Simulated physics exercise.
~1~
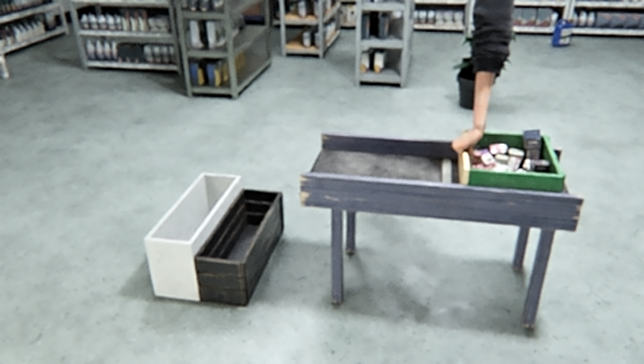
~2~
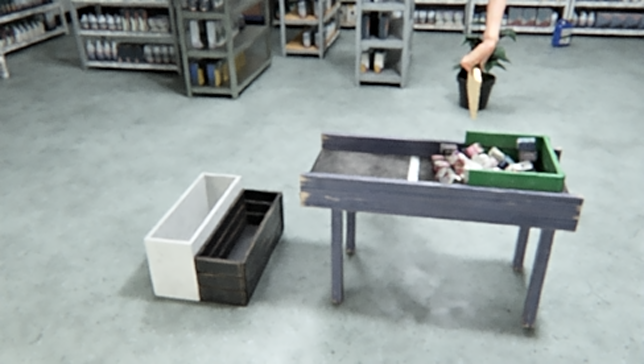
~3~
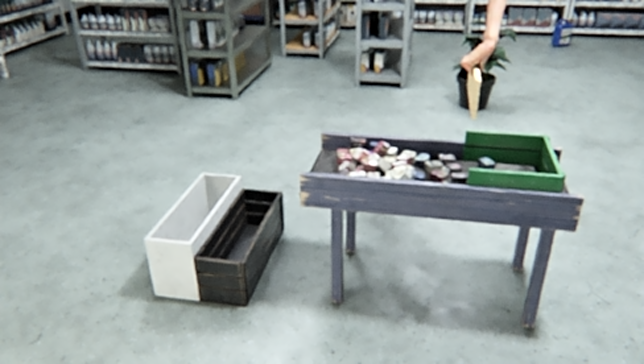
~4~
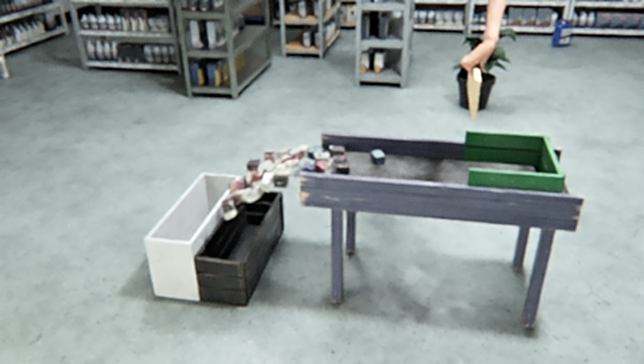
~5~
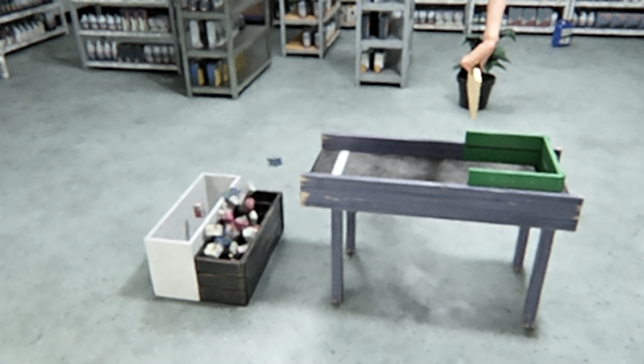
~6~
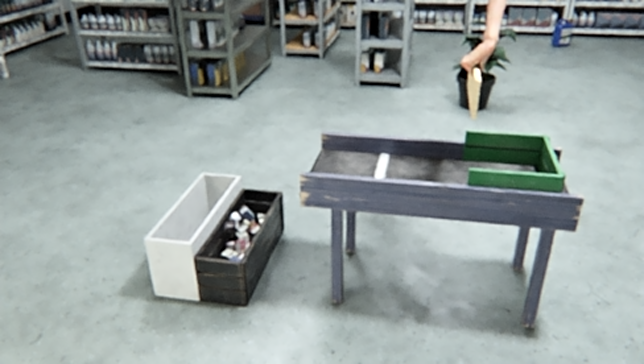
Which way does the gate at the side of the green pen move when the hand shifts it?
The gate moves up, away from the belt, and the hand keeps holding it above the table.
A hand lifts a pale wooden gate from the open side of a green pen on a dark belt table, in a room lined with shelves. The small cartons packed inside spill out and ride leftward along the belt in a loose, spreading group. They reach the left end and fly off in a stream toward a black tote and the white tub beyond it. Nearly all drop into the black tote, while a stray one goes into the white tub. At the end the belt is bare of cartons, the pen is empty, and a heap rests in the black tote.
